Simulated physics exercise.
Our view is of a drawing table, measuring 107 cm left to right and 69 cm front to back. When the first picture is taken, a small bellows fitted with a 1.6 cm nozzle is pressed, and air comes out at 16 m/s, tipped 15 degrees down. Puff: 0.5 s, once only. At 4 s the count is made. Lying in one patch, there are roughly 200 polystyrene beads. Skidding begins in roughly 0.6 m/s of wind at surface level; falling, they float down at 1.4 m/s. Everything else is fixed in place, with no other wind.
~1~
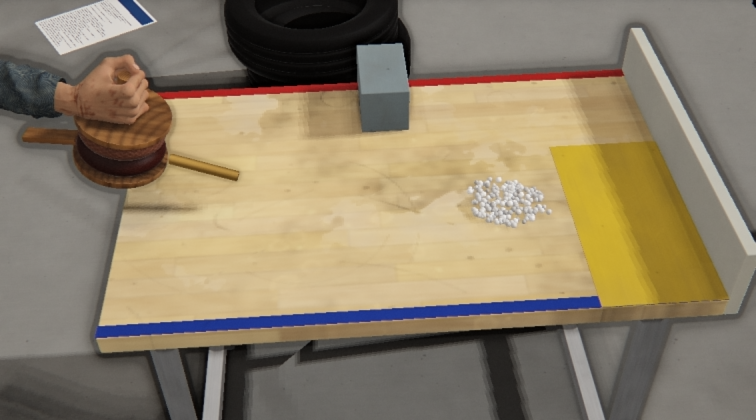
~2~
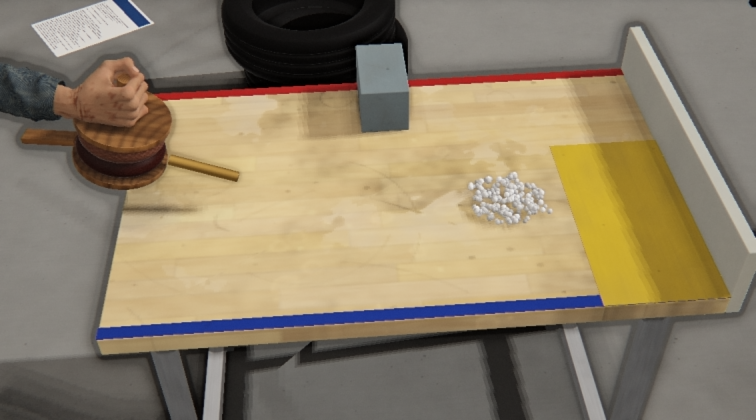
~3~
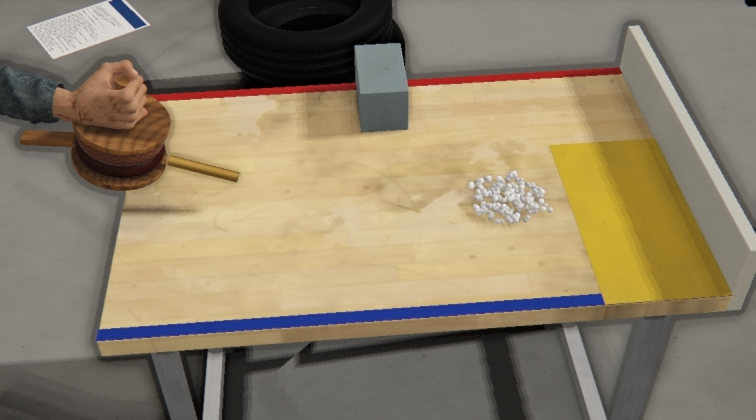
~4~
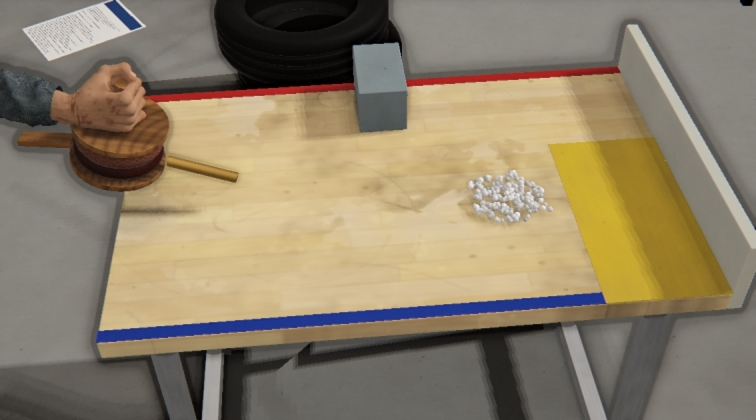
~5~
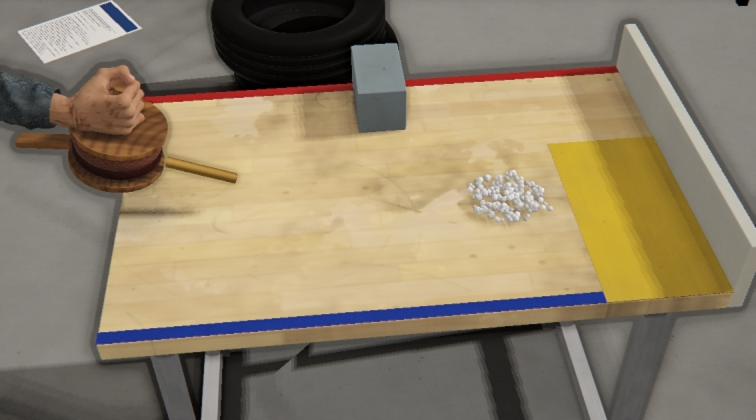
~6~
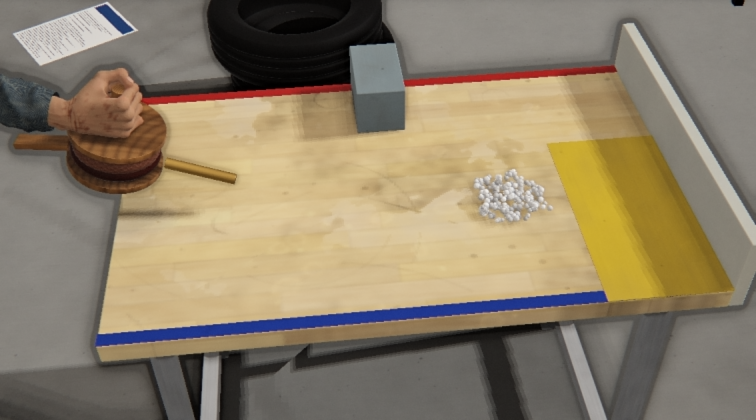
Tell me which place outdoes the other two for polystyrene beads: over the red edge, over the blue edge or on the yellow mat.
It is yellow that gets the most.
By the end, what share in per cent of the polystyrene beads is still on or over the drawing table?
My guess is near 90 per cent.
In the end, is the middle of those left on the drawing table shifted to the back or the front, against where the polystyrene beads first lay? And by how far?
It ends behind its start, some 5 cm.
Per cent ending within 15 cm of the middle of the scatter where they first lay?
Share within the ring: Near 0 %.
Then, 0.6 s after the last picture the count stands so, 74 % are on the yellow mat, 0 % over the red edge and 0 % over the blue edge; the middle of those left on the top is near (672, 173).
Then, 1.0 s after the last picture the count stands so, 58 % are on the yellow mat, 0 % over the red edge and 9 % over the blue edge; the middle of those left on the top is near (666, 170).
Then, 2.0 s after the last picture the count stands so, 58 % are on the yellow mat, 0 % over the red edge and 10 % over the blue edge; the middle of those left on the top is near (669, 171).
Then, 3.8 s after the last picture, at the end, 58 % are on the yellow mat, 0 % over the red edge and 10 % over the blue edge; the middle of those left on the top is near (669, 171).
